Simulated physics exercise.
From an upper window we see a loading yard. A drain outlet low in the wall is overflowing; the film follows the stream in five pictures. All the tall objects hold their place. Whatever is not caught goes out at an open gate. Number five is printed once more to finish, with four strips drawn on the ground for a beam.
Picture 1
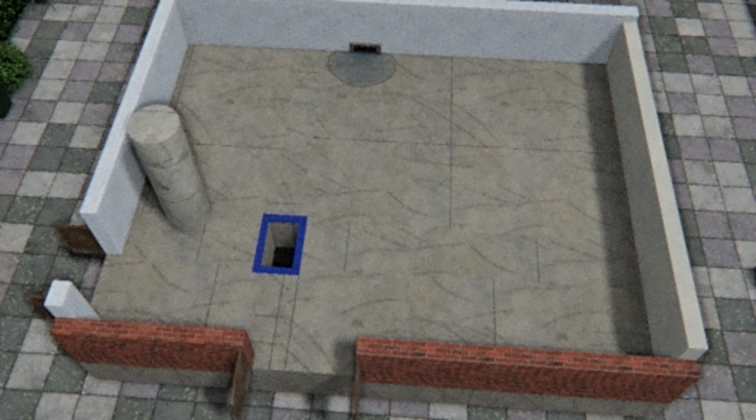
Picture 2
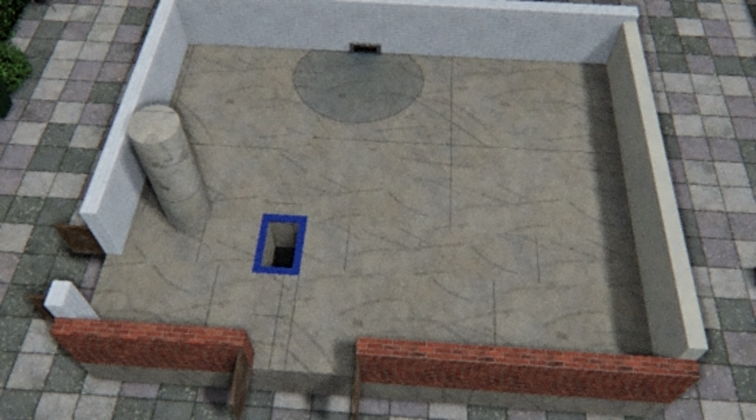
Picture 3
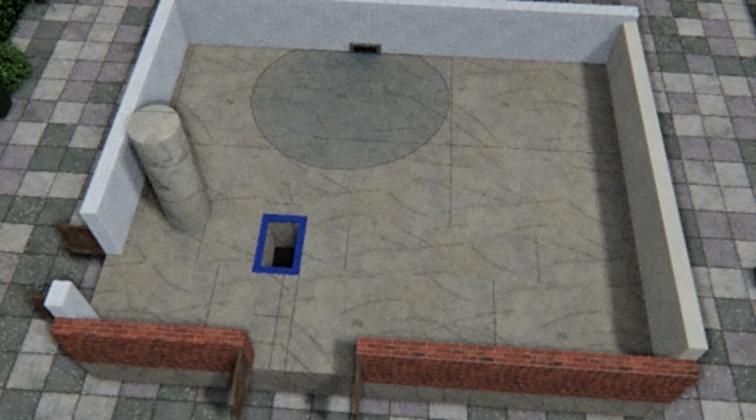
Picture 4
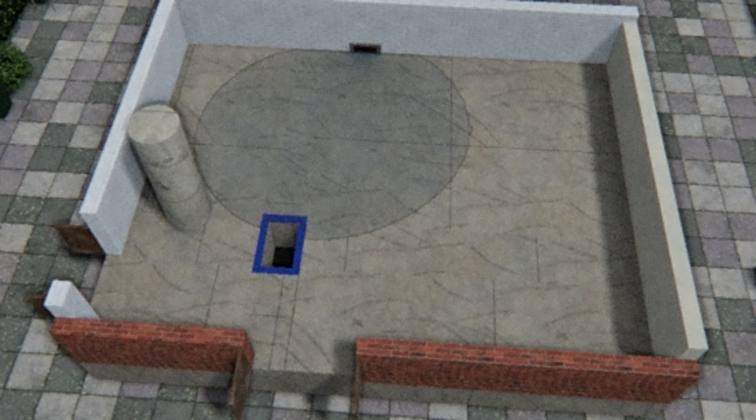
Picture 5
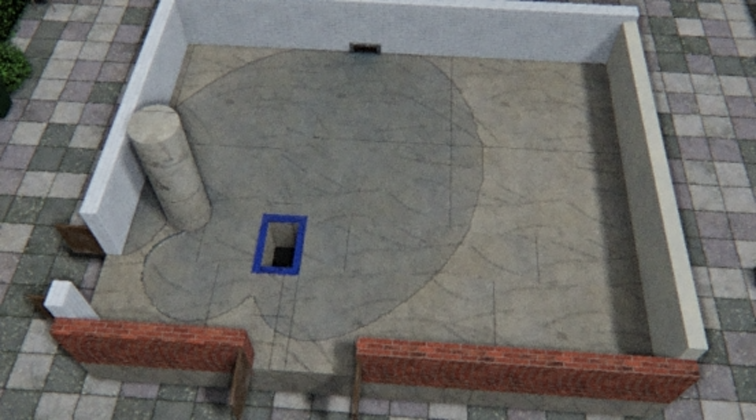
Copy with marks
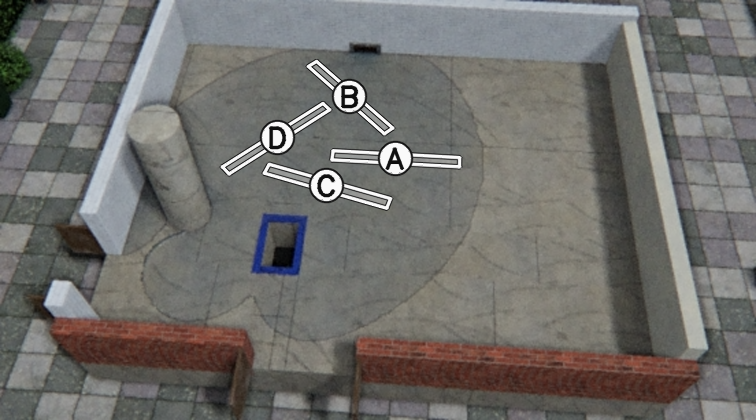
In a walled loading yard seen from above, a small dark patch of water lies by the outfall in the far wall, while the blue-edged drain is dry. The water spreads steadily toward the near side, passing the standing column, then surrounds the drain and bulges out to the lower left.
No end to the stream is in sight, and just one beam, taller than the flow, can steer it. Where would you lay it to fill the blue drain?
Use place D.
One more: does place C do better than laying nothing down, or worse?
Place C is worse.
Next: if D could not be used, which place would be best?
Place A.
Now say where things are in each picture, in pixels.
The first frame shows outfall at (365, 48); blue drain at (280, 244); open gate at (306, 356); open gate at (111, 286); 2 % of the ground under water, visible out to (386, 78); blue drain still dry.
In the second frame, 7 % of the ground under water, visible out to (369, 119); blue drain still dry.
In the third frame, 16 % of the ground under water, visible out to (306, 158); blue drain still dry.
In the fourth frame, 30 % of the ground under water, visible out to (246, 213); blue drain still dry.
In the fifth frame, 46 % of the ground under water, visible out to (162, 292); blue drain taking water.
In white, A from (332, 155) to (459, 162); B from (312, 63) to (388, 130); C from (266, 168) to (388, 203); D from (225, 170) to (326, 106).
If A is chosen, about 13 % of the stream goes into the blue drain, about 85 % out by the gates.
If B is chosen, about 5 % of the stream goes into the blue drain, about 91 % out by the gates.
If C is chosen, about 8 % of the stream goes into the blue drain, about 90 % out by the gates.
If D is chosen, about 19 % of the stream goes into the blue drain, about 80 % out by the gates.
